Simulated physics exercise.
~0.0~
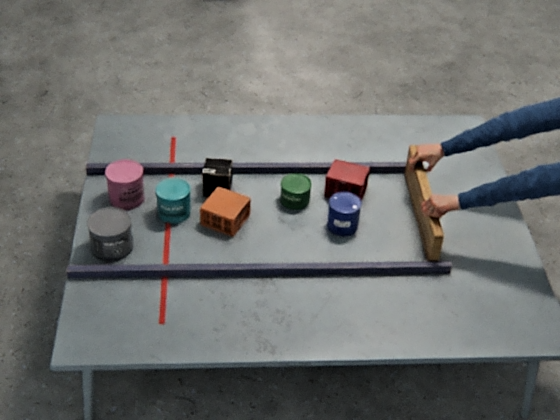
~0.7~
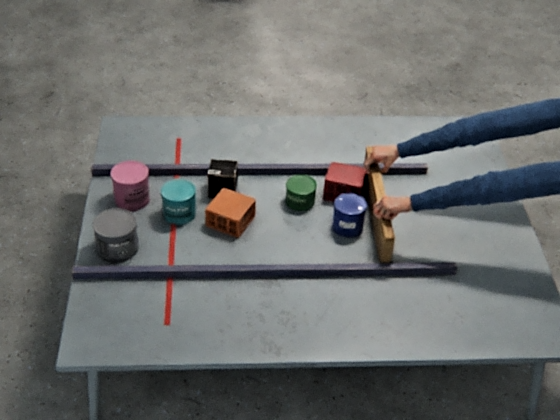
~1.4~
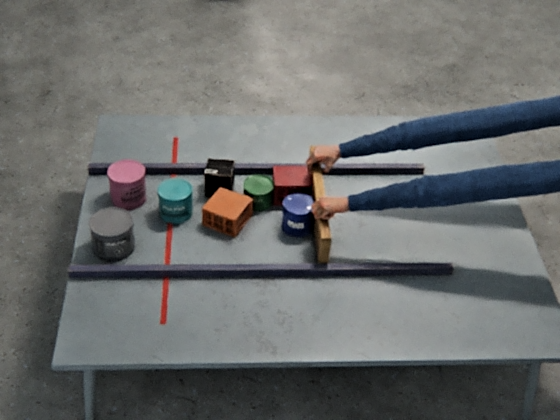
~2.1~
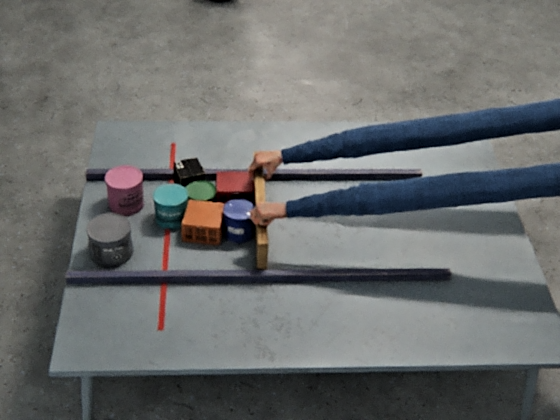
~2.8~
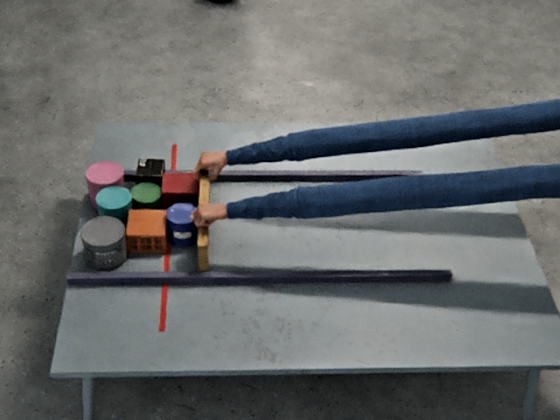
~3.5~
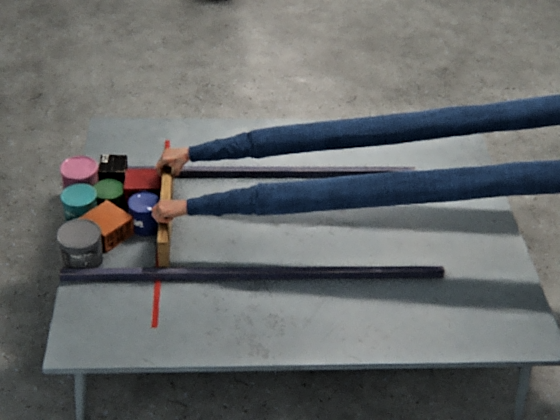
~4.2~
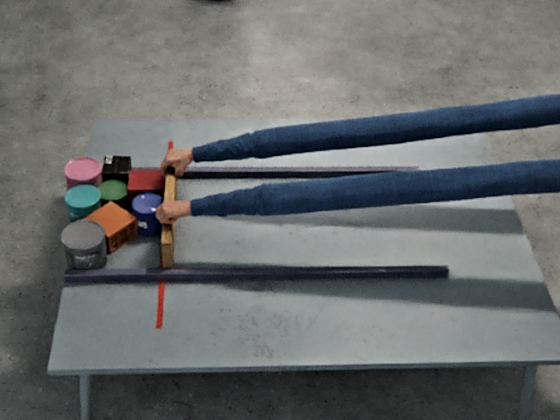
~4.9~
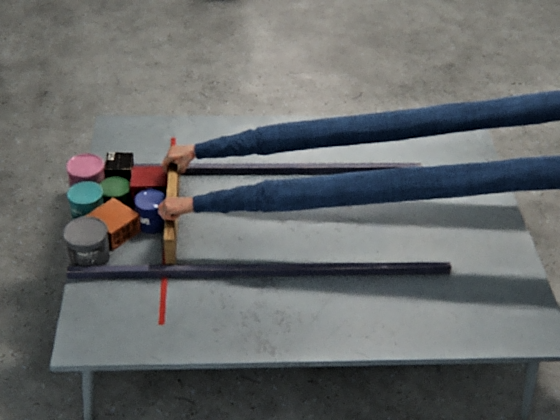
Two hands push a plank left, crowding tins and crates together near the table's edge.
